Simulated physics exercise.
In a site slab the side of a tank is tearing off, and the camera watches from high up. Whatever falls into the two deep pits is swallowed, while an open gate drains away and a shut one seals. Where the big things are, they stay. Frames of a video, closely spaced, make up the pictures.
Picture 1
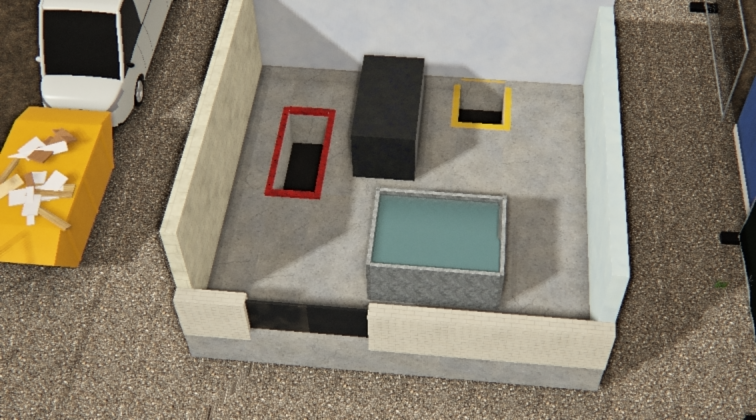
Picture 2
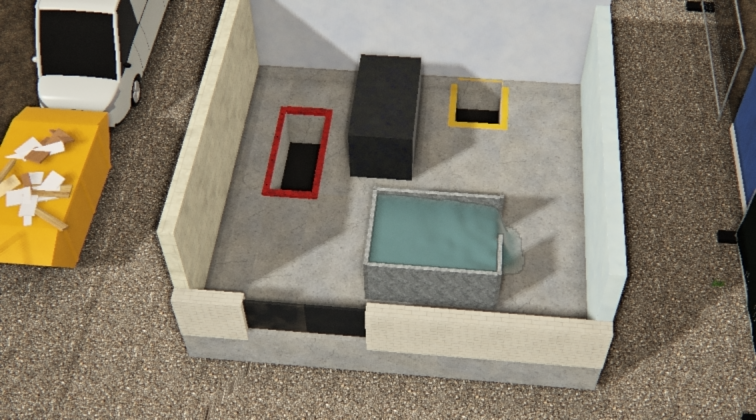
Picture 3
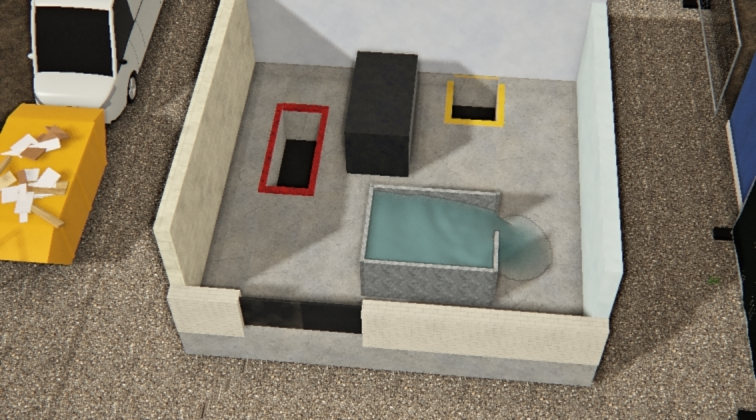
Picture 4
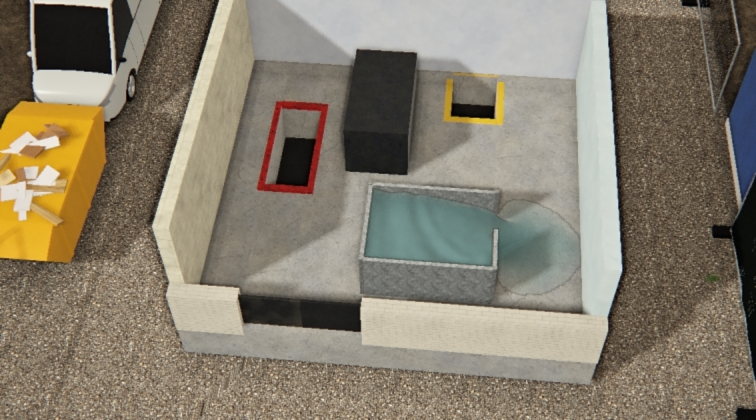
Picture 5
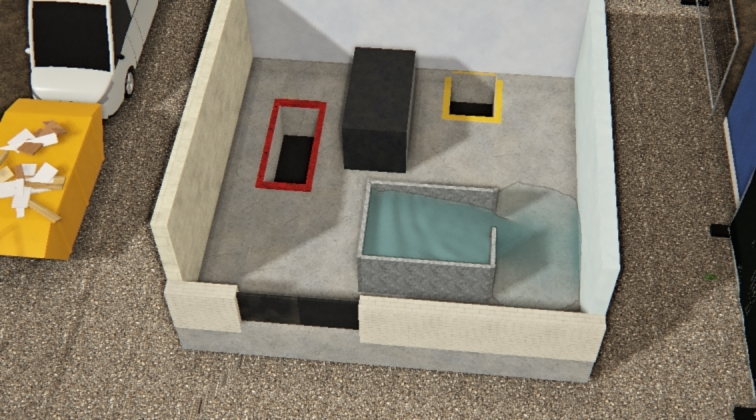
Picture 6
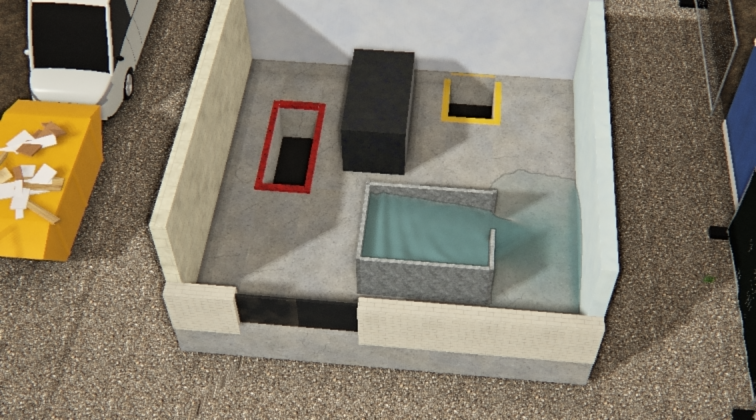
Teal water bursts from the right side of an open grey tank on a walled concrete slab, seen from high above with the camera drifting very slightly. A red-edged opening lies left of a black block, a yellow-edged one right, with a white vehicle and yellow block outside at left. The water fans rightward across the floor, reaches the pale right wall and spreads along it.
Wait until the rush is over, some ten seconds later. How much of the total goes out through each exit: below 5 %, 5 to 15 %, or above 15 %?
One by one: The gate will not reach five per cent, the red pit will not reach five per cent, the yellow pit will not stay within fifteen per cent.
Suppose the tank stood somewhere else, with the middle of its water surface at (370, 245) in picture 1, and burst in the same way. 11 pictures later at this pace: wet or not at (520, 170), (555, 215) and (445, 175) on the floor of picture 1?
Soaked - soaked - unflooded.
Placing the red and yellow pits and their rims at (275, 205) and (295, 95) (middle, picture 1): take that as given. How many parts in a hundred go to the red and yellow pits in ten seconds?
Per cent, approx.: Red 4, yellow 20.
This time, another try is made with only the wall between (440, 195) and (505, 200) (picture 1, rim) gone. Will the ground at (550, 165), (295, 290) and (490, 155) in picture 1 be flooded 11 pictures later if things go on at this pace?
Note, points one to three: Reached and soaked / unreached / reached and soaked.
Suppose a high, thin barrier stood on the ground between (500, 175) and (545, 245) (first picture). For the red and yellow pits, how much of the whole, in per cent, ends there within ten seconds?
Approximate split, red: 4 in a hundred; yellow: 20 in a hundred.
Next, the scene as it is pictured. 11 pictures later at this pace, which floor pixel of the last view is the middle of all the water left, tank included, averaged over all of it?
Centre of mass: Roughly (477, 245).
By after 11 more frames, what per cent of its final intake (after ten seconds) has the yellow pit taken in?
Near 0 in a hundred.
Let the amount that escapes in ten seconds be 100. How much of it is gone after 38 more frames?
Close to 65 out of every hundred.
A moment on, water covers 20 % of the floor; the gate 0 %, the red pit 0 %, the yellow pit 0 %.
Next, water covers 30 % of the floor; the gate 0 %, the red pit 0 %, the yellow pit 0 %.
Then, water covers 45 % of the floor; the gate 0 %, the red pit 0 %, the yellow pit 9 %.
Later, water covers 65 % of the floor; the gate 0 %, the red pit 0 %, the yellow pit 23 %.
In the end, water covers 90 % of the floor; the gate 0 %, the red pit 1 %, the yellow pit 36 %.
